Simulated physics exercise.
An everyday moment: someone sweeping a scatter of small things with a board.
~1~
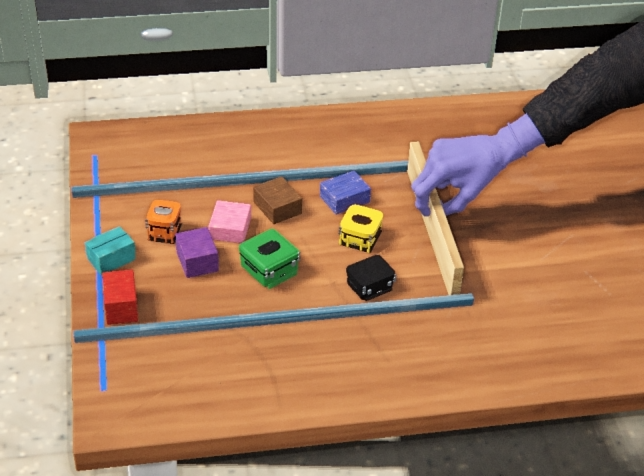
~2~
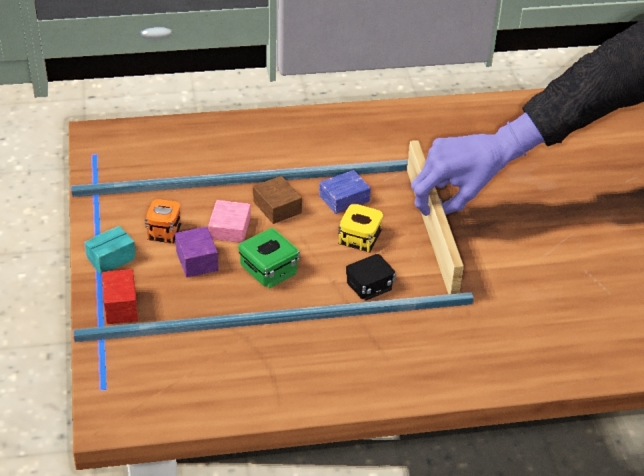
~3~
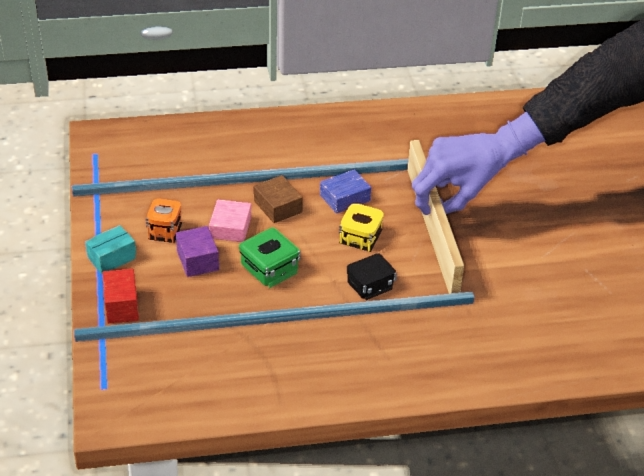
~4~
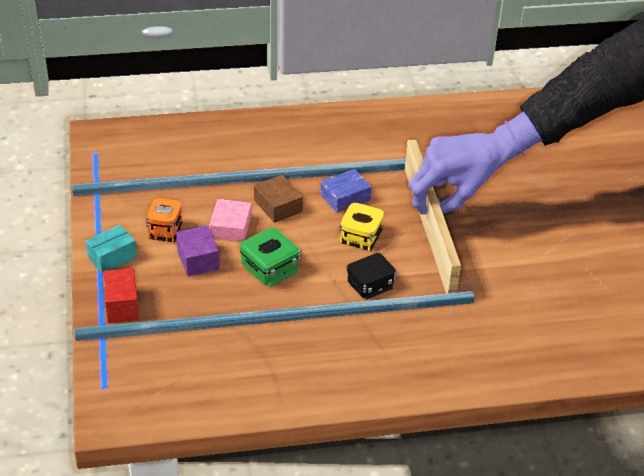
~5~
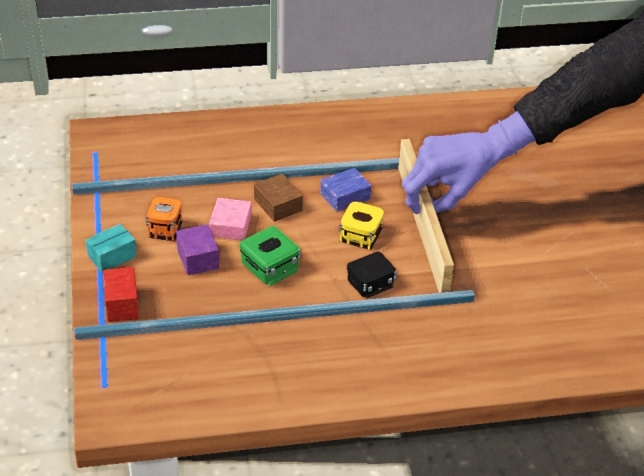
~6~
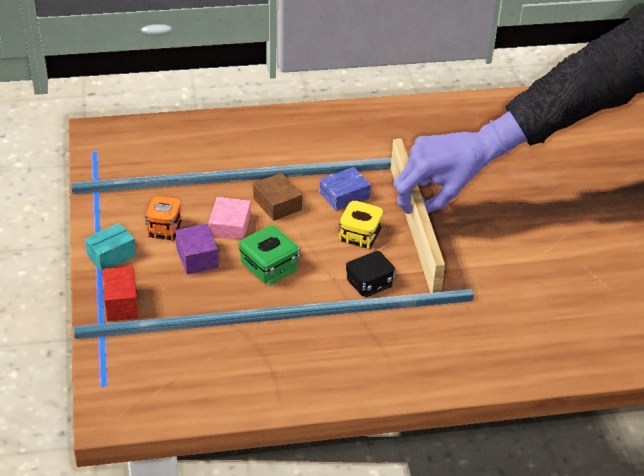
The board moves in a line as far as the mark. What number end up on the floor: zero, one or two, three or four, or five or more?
As it turns out, the number that fall off is five or more.
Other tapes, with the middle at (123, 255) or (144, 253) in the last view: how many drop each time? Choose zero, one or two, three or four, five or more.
The falls would be 5 or more; 3 or 4.
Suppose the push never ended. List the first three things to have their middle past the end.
In order: The orange case, the turquoise box, the pink block.
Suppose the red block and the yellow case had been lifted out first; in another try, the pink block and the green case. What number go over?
Fallen: 5, and 5 in the other try.
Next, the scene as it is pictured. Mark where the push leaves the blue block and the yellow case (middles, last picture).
The blue block at (76, 206), the yellow case at (80, 247).
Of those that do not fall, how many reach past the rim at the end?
That would be 3.
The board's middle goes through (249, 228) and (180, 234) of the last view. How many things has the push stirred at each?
9 and 10.
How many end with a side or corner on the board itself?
It touches 3.
Early on, none off yet; turquoise box at rest near (111, 247); red block at rest near (120, 293); orange case at rest near (164, 218).
A while later, none off yet; turquoise box travelled about its own width near (74, 267); red block at rest near (119, 294); orange case travelled well along near (74, 236).
Finally, the number that fall off is five or more; lost, brown block, green case, pink block, purple block, orange case, red block and turquoise box.
